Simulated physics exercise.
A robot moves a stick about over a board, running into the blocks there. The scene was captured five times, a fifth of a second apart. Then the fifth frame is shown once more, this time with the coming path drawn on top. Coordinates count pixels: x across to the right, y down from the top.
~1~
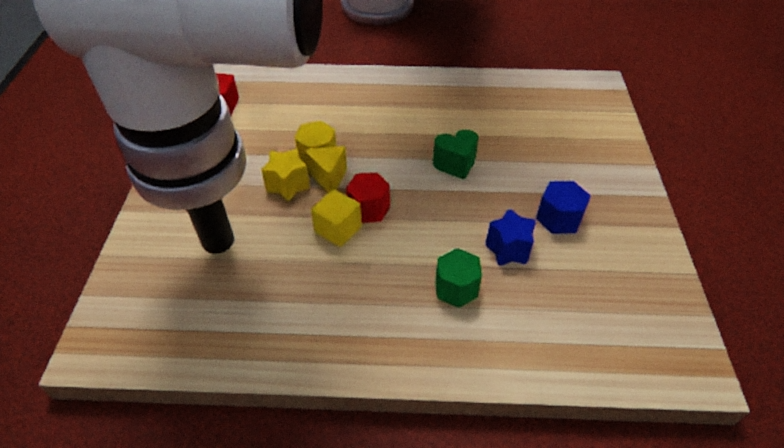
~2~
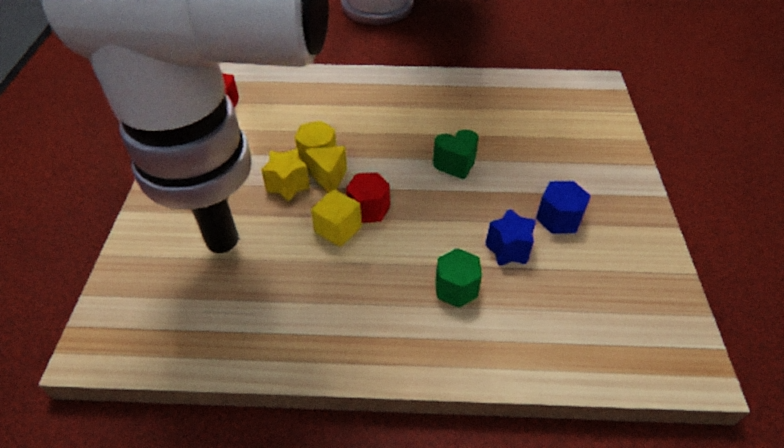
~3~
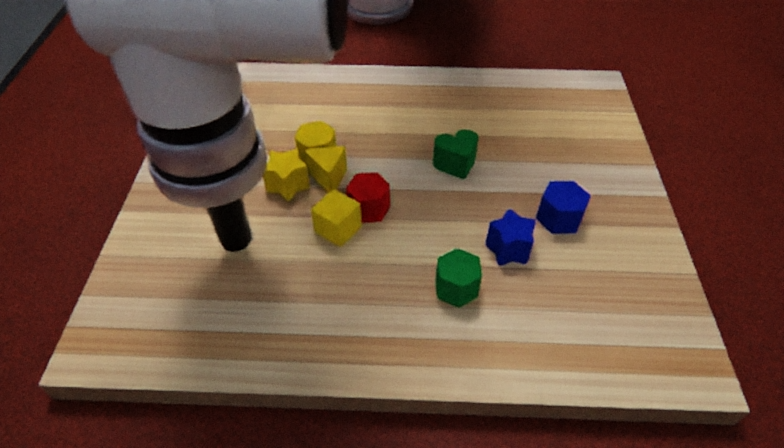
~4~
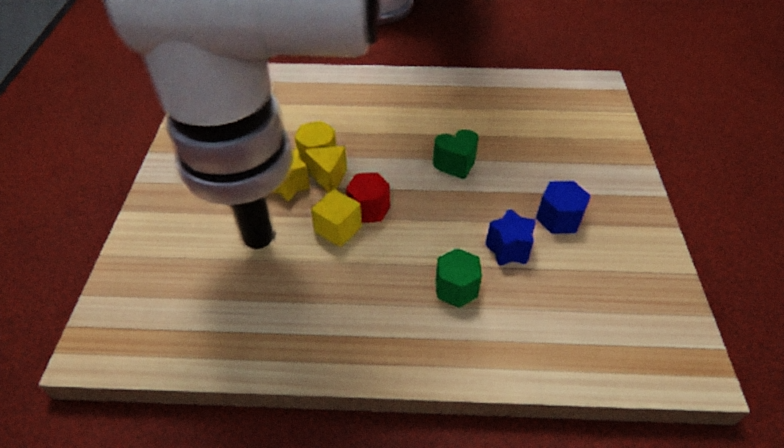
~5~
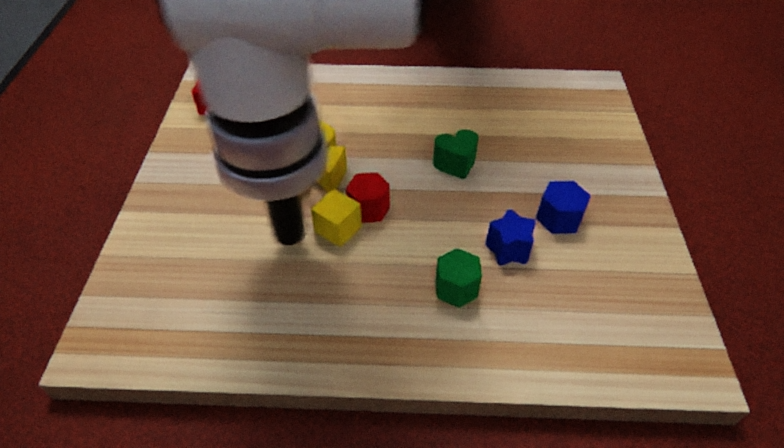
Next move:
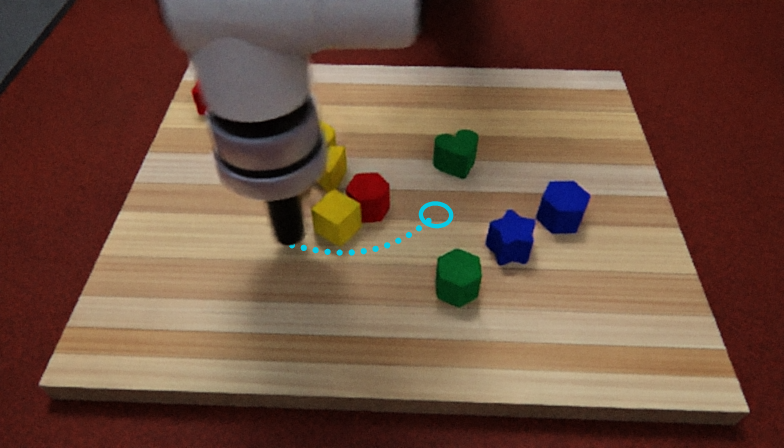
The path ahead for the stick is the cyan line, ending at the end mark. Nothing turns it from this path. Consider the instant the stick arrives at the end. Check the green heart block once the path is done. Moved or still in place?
Still in place.
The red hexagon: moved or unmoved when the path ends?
The red hexagon moves.
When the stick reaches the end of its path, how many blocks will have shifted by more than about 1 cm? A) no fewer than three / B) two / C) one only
Choice B: Two.
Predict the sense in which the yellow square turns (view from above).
Top view: Counterclockwise.
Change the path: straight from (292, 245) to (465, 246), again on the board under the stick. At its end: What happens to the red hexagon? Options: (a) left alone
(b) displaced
b.
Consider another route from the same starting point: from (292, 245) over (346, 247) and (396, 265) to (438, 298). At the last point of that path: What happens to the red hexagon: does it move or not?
That block will leave its spot.
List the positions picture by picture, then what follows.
Stick's lower end (218, 241); yellow square (336, 206); red hexagon (368, 186); green heart block (458, 141), in the first frame.
Stick (223, 241); blocks still, in the second frame.
Stick (236, 239); blocks still, in the third frame.
Stick (258, 237); blocks still, in the fourth frame.
Stick (289, 234); yellow square (336, 206); red hexagon (368, 186); green heart block (458, 141), in the fifth frame.
Drawn move, from (292, 245) through (345, 253) and (397, 241) to (436, 215).
What follows on the original path. One third of the way, stick (345, 241); yellow square (352, 205), turned 25° anticlockwise; red hexagon (375, 178).
Two thirds of the way, stick (398, 229); yellow square (361, 202), turned 55° anticlockwise; red hexagon (376, 172).
At the end, stick (437, 203); yellow square (361, 202), turned 55° anticlockwise; red hexagon (376, 172); green heart block still.
